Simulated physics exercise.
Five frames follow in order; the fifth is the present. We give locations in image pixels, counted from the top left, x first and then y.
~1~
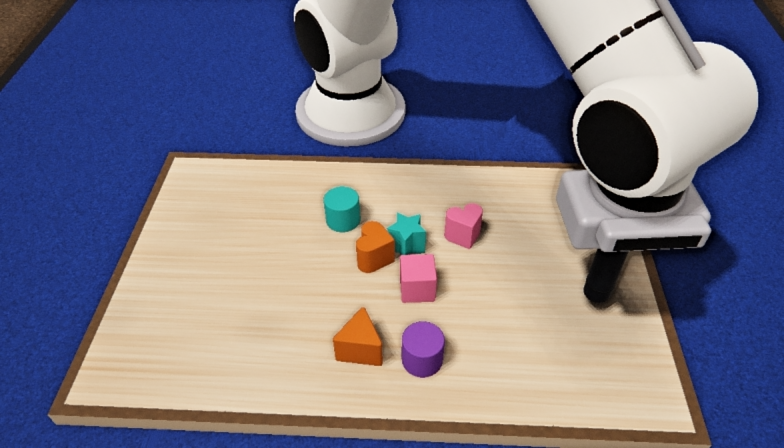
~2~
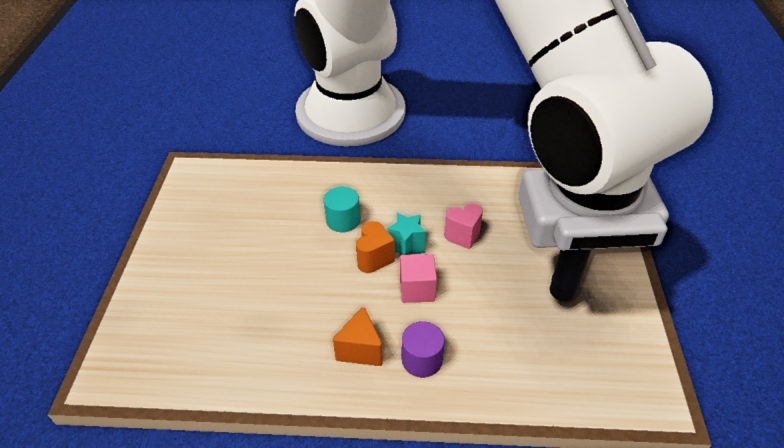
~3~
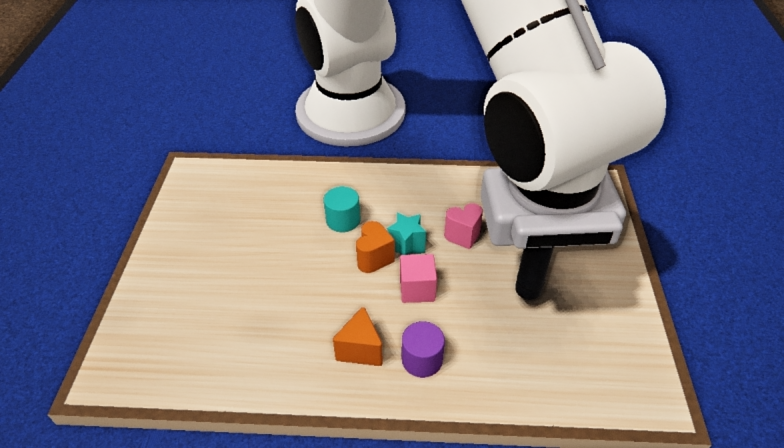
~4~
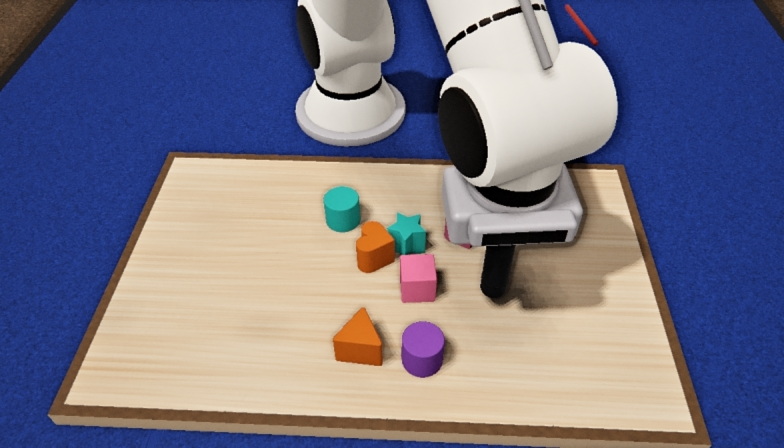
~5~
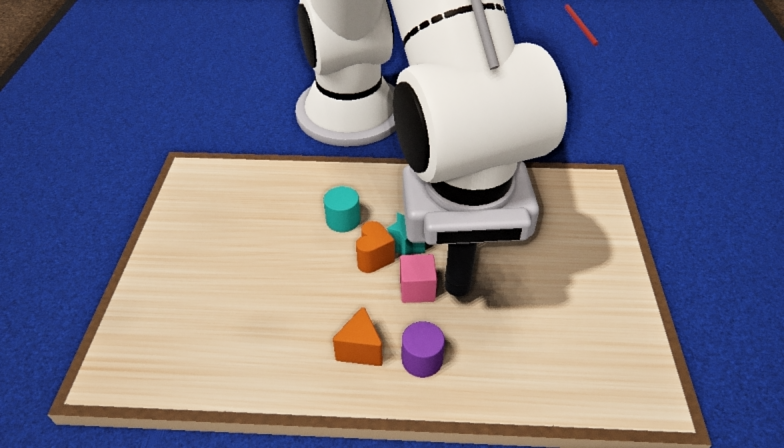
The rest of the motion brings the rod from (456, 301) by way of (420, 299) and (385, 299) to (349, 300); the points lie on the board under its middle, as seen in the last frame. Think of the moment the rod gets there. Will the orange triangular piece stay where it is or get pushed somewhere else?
By then it is still where it was.
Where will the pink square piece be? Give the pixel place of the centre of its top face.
It sits at (368, 253).
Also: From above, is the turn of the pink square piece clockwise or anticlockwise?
From overhead, the rotation is clockwise.
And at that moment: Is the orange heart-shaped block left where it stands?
I'd say no.
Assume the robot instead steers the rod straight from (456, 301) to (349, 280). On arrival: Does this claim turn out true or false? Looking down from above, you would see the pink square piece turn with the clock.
The statement is correct.
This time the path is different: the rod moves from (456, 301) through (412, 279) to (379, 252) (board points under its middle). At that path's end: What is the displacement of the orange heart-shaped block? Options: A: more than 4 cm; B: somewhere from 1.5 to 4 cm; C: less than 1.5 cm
It's B.
What follows on the original path. One third of the way, rod (420, 286); pink square piece (397, 262), turned 45° clockwise.
Two thirds of the way, rod (383, 286); orange heart-shaped block (369, 230), turned 15° clockwise; pink square piece (374, 255), turned 75° clockwise.
At the end, rod (348, 287); orange triangular piece unmoved; orange heart-shaped block (369, 228), turned 20° clockwise; pink square piece (368, 253), turned 85° clockwise.
